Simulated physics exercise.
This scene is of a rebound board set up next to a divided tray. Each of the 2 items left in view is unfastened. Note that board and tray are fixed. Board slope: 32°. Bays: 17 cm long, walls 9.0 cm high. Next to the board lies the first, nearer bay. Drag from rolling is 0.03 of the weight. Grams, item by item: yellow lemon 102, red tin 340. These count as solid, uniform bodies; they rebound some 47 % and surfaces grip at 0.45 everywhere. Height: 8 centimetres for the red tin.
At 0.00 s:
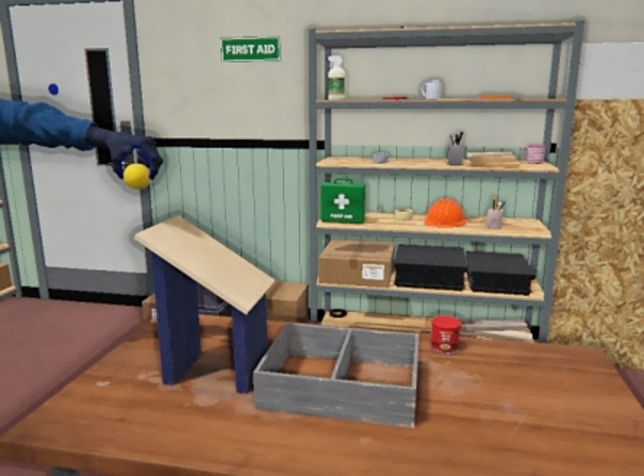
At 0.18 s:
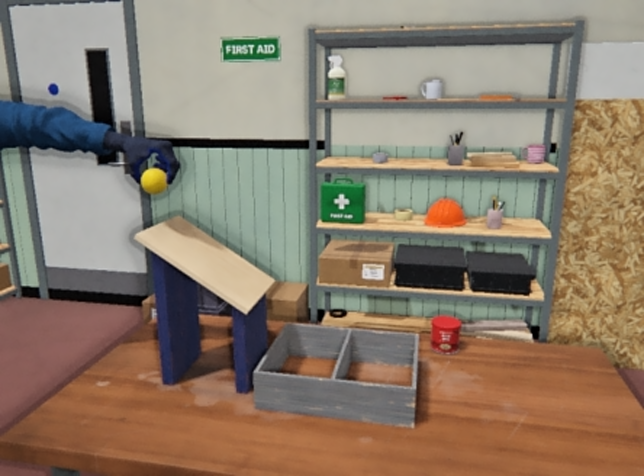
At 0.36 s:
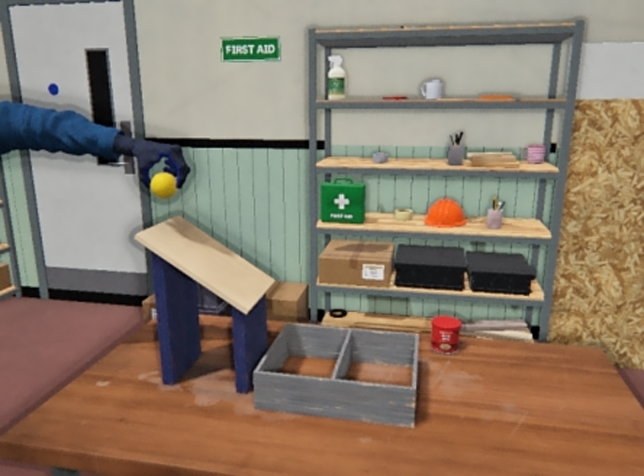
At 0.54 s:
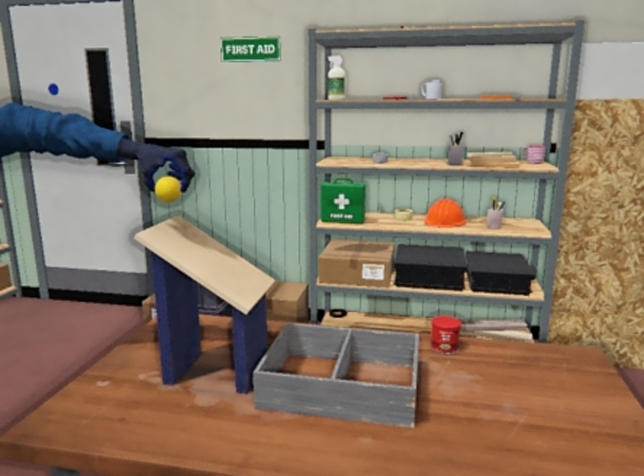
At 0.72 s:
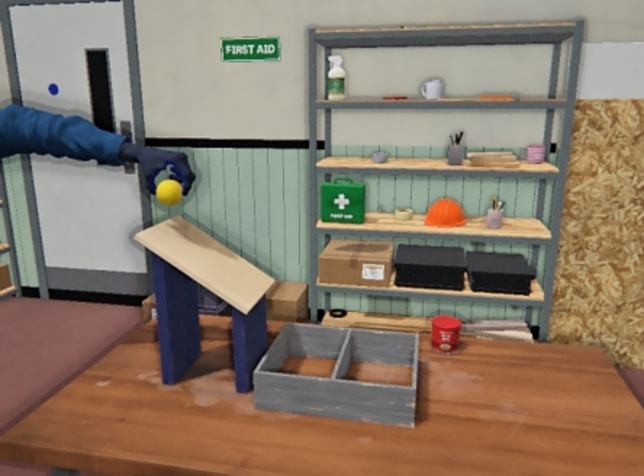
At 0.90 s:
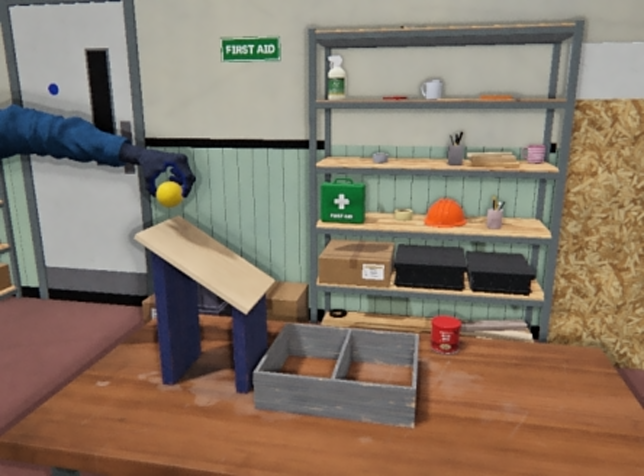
In a workshop, a gloved hand held a yellow lemon and moved it a short way right and slightly down, then kept it still above a sloping board beside a divided grey box.
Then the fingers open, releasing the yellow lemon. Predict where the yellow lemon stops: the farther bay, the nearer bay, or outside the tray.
Watch it come to rest in the leading pocket.
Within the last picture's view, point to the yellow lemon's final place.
You'll find it at about (323, 373).
By 1.30 s, yellow lemon near (227, 255).
By 1.50 s, yellow lemon near (322, 341).
By 1.70 s, it is in the nearer bay; yellow lemon near (287, 369).
When it is over (2.7 s), it is in the nearer bay; red tin within 4 cm of the start. End places, in pixels of the last picture, yellow lemon near (323, 373).
